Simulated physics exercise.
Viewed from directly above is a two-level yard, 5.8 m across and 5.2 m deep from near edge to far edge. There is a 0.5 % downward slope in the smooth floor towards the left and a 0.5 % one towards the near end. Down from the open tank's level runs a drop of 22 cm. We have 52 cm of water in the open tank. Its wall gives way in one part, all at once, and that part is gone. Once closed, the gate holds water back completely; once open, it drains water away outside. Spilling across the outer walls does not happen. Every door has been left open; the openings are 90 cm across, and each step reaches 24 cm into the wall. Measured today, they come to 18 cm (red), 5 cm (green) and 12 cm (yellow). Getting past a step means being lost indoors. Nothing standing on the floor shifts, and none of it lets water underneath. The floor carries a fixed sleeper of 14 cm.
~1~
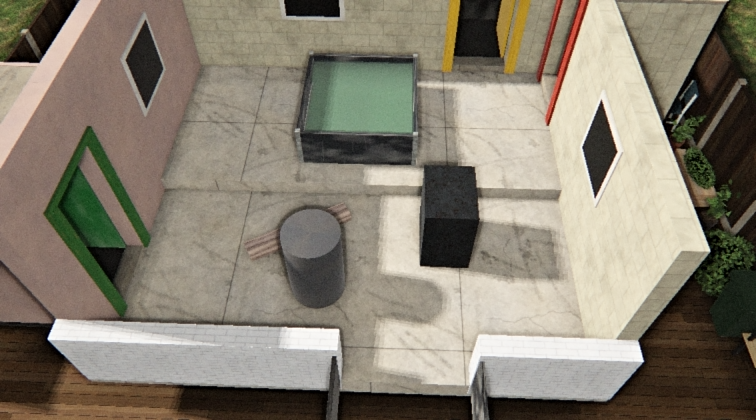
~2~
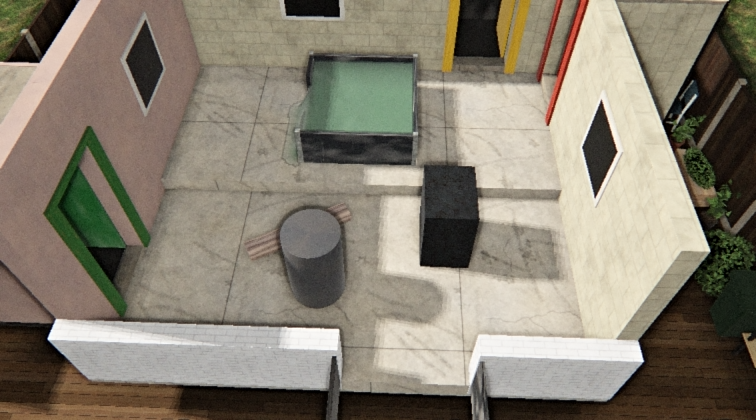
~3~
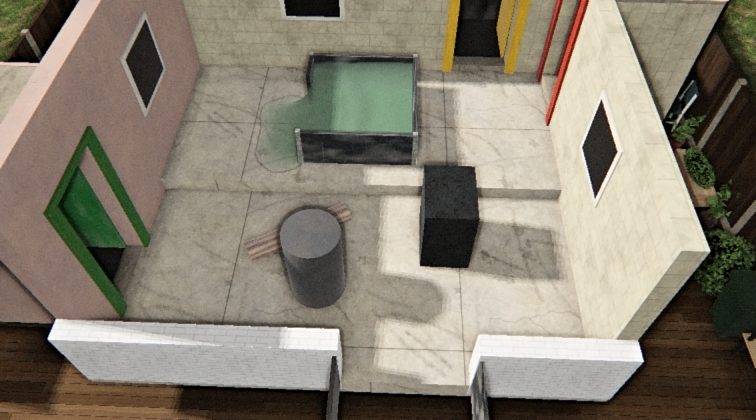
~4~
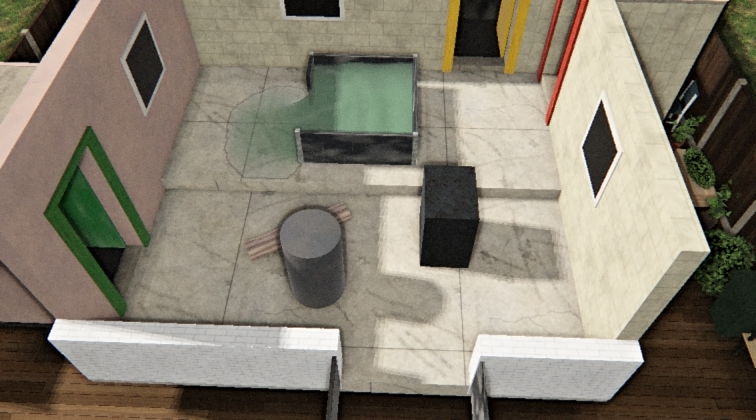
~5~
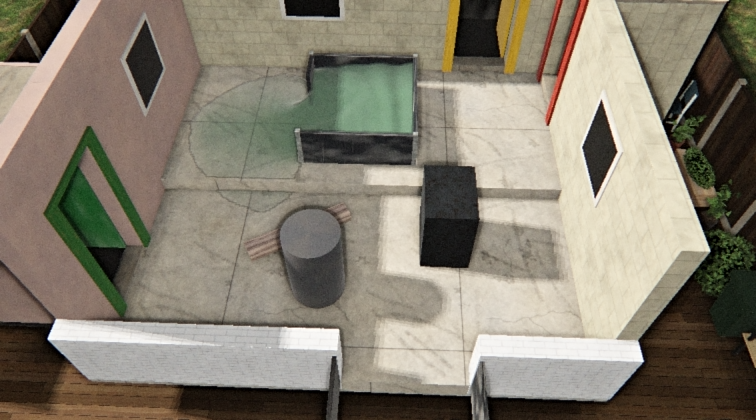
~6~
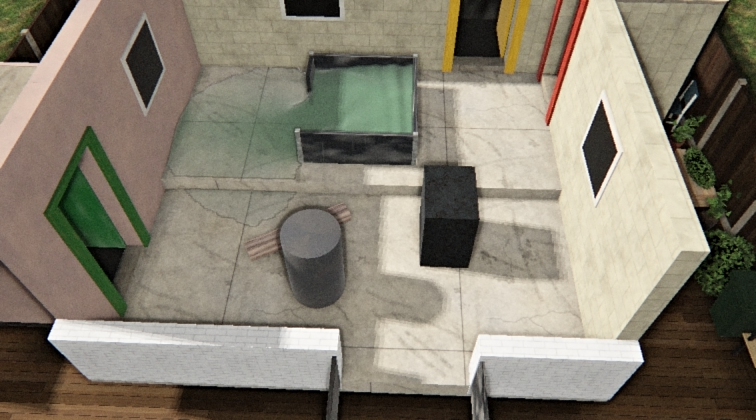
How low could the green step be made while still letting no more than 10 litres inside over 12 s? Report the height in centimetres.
About 10.5 cm.
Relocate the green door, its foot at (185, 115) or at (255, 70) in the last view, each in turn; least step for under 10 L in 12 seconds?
In turn: Roughly 25 cm, roughly 12.5 cm.
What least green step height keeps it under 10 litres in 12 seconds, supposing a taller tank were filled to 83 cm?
You'd need a step of close to 17 cm.
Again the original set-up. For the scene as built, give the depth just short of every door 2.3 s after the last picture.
In cm - red: 0, green: 9, yellow: 0.
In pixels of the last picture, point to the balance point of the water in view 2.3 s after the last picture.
About (266, 154).
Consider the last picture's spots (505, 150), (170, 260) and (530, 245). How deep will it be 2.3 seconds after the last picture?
Roughly 0, 10 and 0 cm, in turn.
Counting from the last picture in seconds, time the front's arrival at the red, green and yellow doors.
Red 3.8 s, green 0.8 s, yellow 3.2 s.
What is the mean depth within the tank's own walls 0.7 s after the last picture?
Close to 30 cm deep on average.
Then, 0.7 s after the last picture water covers 20 % of the floor, deepest (30 cm) near (173, 146); it has not reached the green door.
Then, 2.3 s after the last picture water covers 35 % of the floor, deepest (28 cm) near (110, 352); 9 cm at the green door, 11 litres in over its 5 cm step.
Then, 11.3 s after the last picture water covers 85 % of the floor, deepest (8 cm) near (110, 352); 6 cm at the green door, 76 litres in over its 5 cm step.
At the green door as built, the water peaked near 11 cm, 1.3 s after the last picture.
With a step of 9.5 cm, 15 litres would have come in within the 12 s; with 12.5 cm, 3 litres. So under 10 litres takes about 10.5 cm.
